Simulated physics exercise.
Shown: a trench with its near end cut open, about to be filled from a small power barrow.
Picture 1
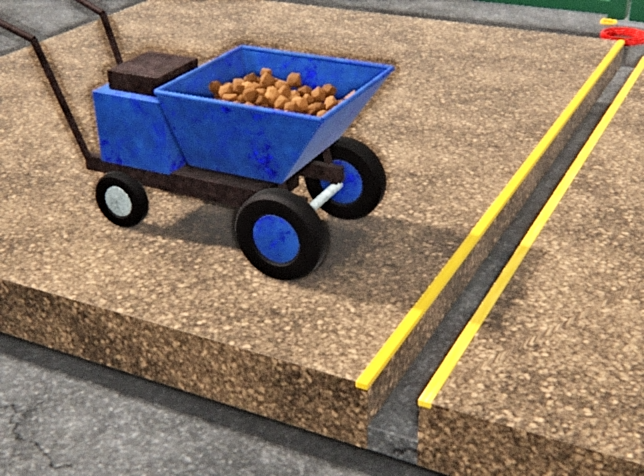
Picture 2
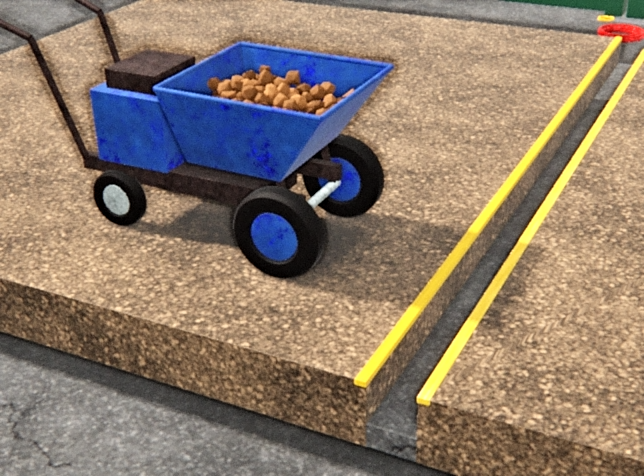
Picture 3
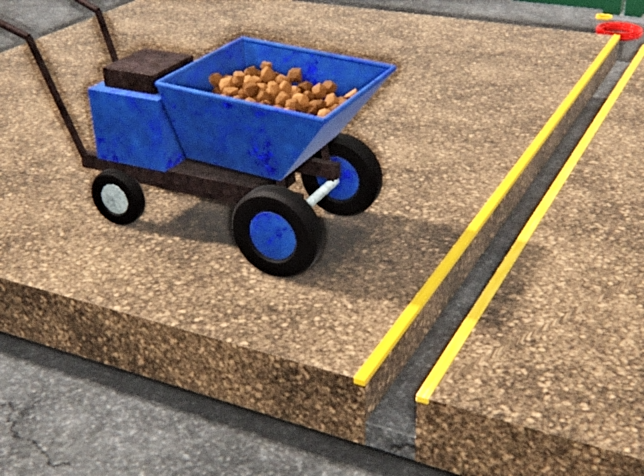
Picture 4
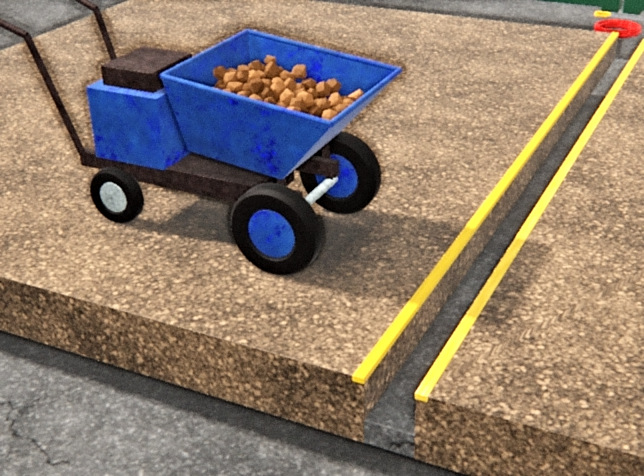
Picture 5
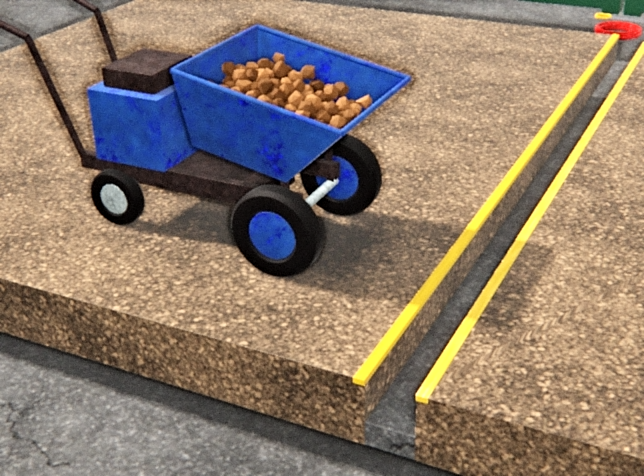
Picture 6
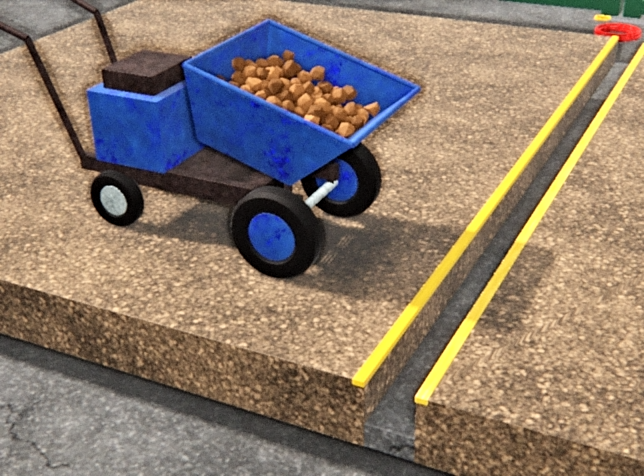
On a gravelly brown surface beside a narrow trench edged with yellow strips, a small blue four-wheeled barrow stands loaded with brown lumps; its skip stays level at first, then tilts gradually forward to the right.
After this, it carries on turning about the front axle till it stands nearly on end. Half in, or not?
The trench takes in the main portion of the load.
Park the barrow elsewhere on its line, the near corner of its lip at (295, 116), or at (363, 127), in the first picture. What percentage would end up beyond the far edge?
First spot 0 per cent, second spot 60 per cent.
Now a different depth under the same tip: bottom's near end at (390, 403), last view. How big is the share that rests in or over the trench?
The share comes out near 50 percent.
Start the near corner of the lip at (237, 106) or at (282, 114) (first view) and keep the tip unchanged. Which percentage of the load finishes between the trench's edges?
The shares come out close to 20 and 50 per cent, in that order.
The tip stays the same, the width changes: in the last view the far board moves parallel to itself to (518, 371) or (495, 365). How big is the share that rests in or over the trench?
You'd get 100 in a hundred the first time and 100 in a hundred the second.
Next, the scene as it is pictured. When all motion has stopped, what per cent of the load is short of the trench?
I'd estimate about 5 per cent of the load.
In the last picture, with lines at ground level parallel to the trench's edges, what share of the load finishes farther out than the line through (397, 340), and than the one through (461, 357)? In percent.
Around 80 per cent for the first, and 10 per cent for the second.
Shortly afterwards, skip tipped steeply; the whole lot in the skip.
Next, skip tipped steeply; the bulk in the skip; only a few short of the trench; a little in or heaped over the trench; only a few beyond it; only a few falling.
Some moments later, skip tipped right over; near a quarter in the skip; a little short of the trench; near two thirds in or heaped over the trench; a little beyond it.
In the end, skip tipped right over; a little in the skip; a little short of the trench; near two thirds in or heaped over the trench; a little beyond it.
